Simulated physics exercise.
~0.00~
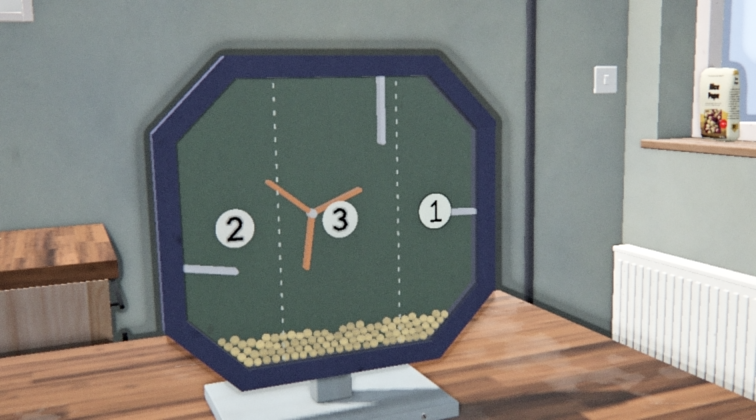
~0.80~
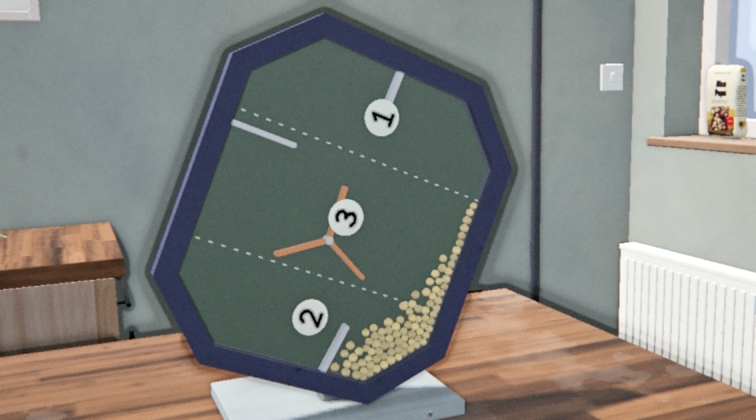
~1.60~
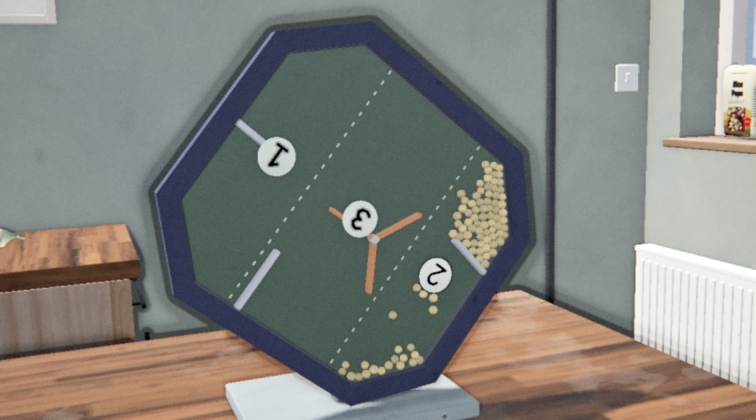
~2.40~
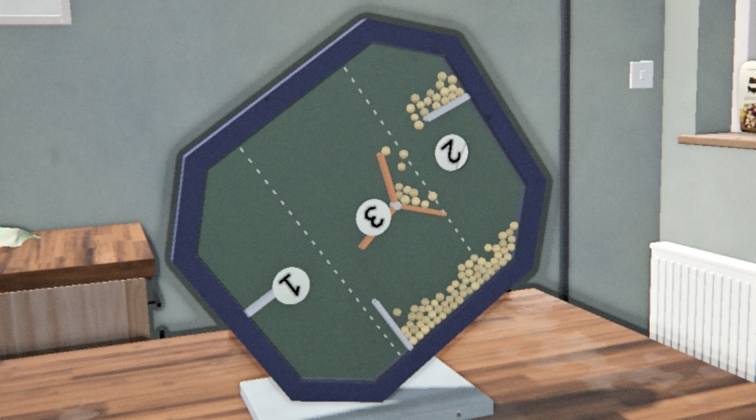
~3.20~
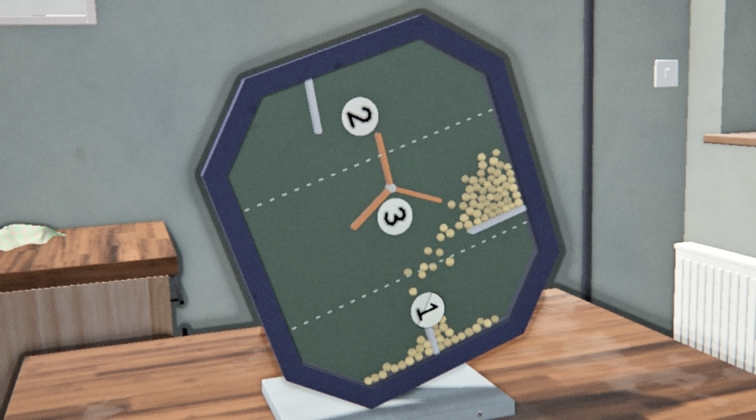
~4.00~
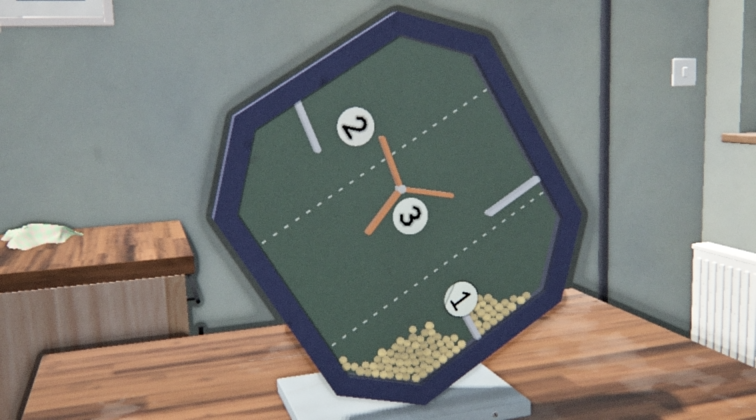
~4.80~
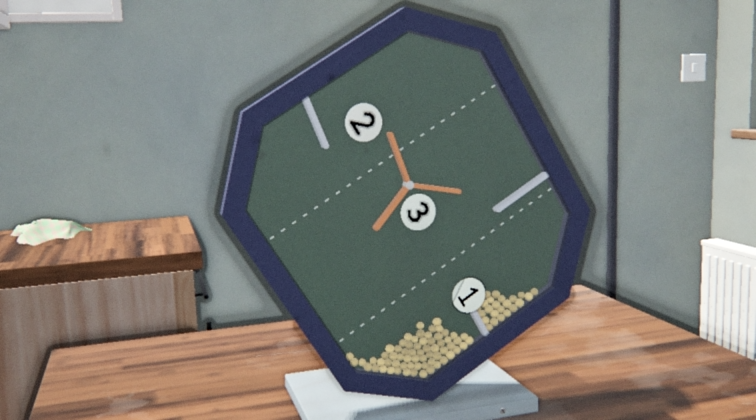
In a grey-walled room with a white radiator, seen from the front as the view pans slightly left, an eight-sided puzzle box with a dark blue rim and green back stands on a pale base on a wooden table. Cream-coloured beans lie along its bottom, beneath pale ledges, an orange three-armed piece and numbered discs. The box turns anticlockwise, and the beans climb the right side. Some are lifted on a ledge, then spill past the orange arms towards the lower right. As the turning continues, they slide down off another ledge and settle along the bottom, around the strip marked one.
